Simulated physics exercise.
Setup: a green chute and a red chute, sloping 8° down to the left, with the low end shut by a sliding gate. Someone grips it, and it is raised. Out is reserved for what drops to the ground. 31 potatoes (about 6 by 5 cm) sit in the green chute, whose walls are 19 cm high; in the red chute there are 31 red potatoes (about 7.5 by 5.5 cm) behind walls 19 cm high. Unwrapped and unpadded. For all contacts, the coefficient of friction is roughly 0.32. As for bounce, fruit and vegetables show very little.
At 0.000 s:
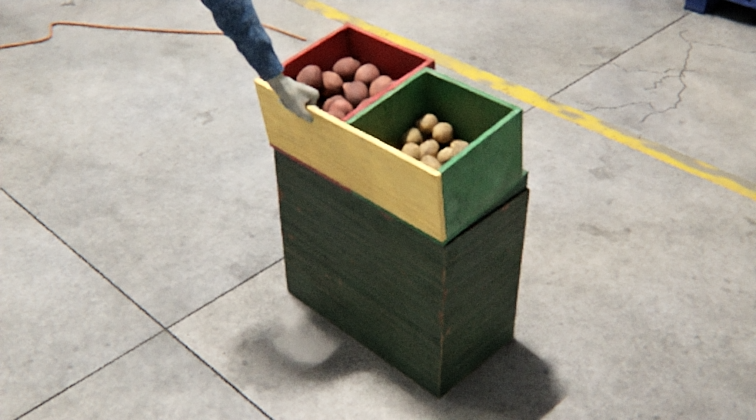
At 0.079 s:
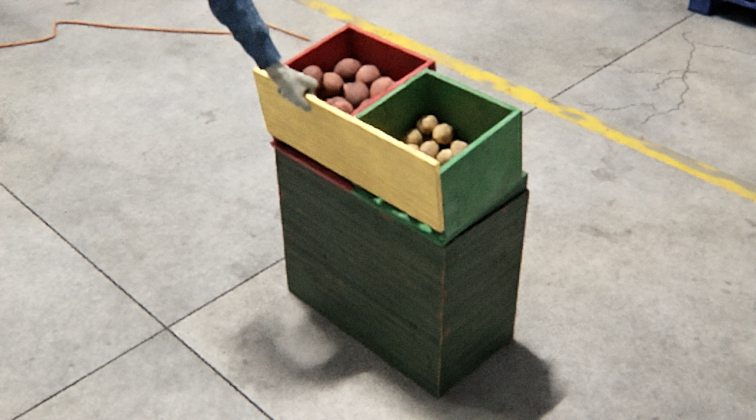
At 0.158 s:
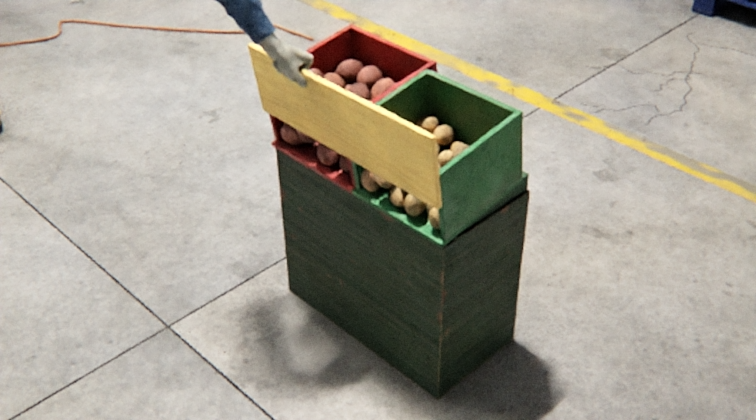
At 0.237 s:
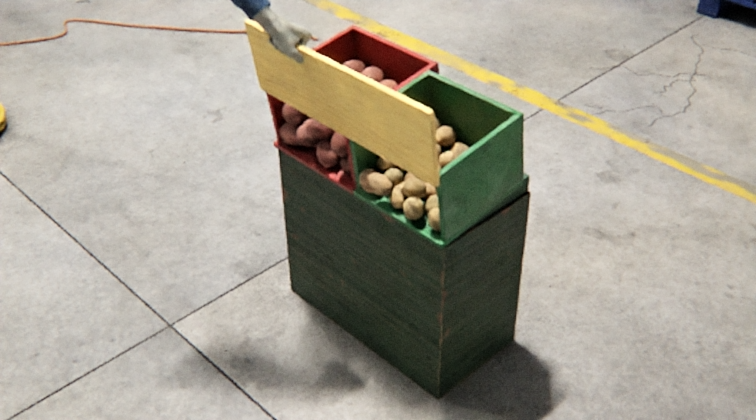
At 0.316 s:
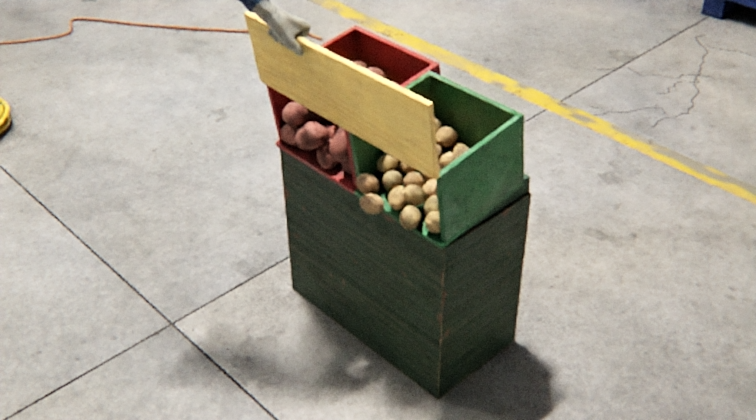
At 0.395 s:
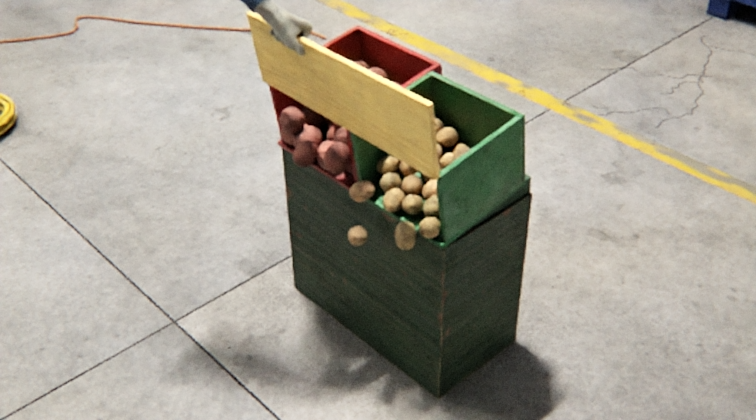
A gloved hand raises a yellow gate, and potatoes begin dropping from the green chute.
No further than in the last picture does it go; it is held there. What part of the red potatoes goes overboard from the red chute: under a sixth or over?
Losses cross the one-sixth line.
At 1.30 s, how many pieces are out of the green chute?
About, green chute: 12.
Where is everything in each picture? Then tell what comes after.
In the first picture (each is followed by its nearest rim corner in this view), red chute, (342, 121); green chute, (439, 171); gate raised by 0 cm; none has fallen clear.
In the second picture, red chute, (342, 122); gate raised by 3 cm.
In the third picture, red chute, (343, 122); gate raised by 10 cm.
In the fourth picture, red chute, (344, 123); gate raised by 17 cm.
In the fifth picture, red chute, (345, 123); gate raised by 19 cm.
In the sixth picture, red chute, (346, 123); green chute, (438, 176); gate raised by 19 cm; 1 falling or fallen, the lowest potato at (358, 236).
After 0.80 s, green chute 24 in, 7 out and red chute 25 in, 6 out.
After 1.30 s, green chute 18 in, 13 out and red chute 23 in, 8 out.
After 2.00 s, green chute 14 in, 17 out and red chute 23 in, 8 out.
Outcome (at 2.90 s), green chute 10 in, 21 out and red chute 23 in, 8 out. Asked share, 8 of 31, 26 per cent.
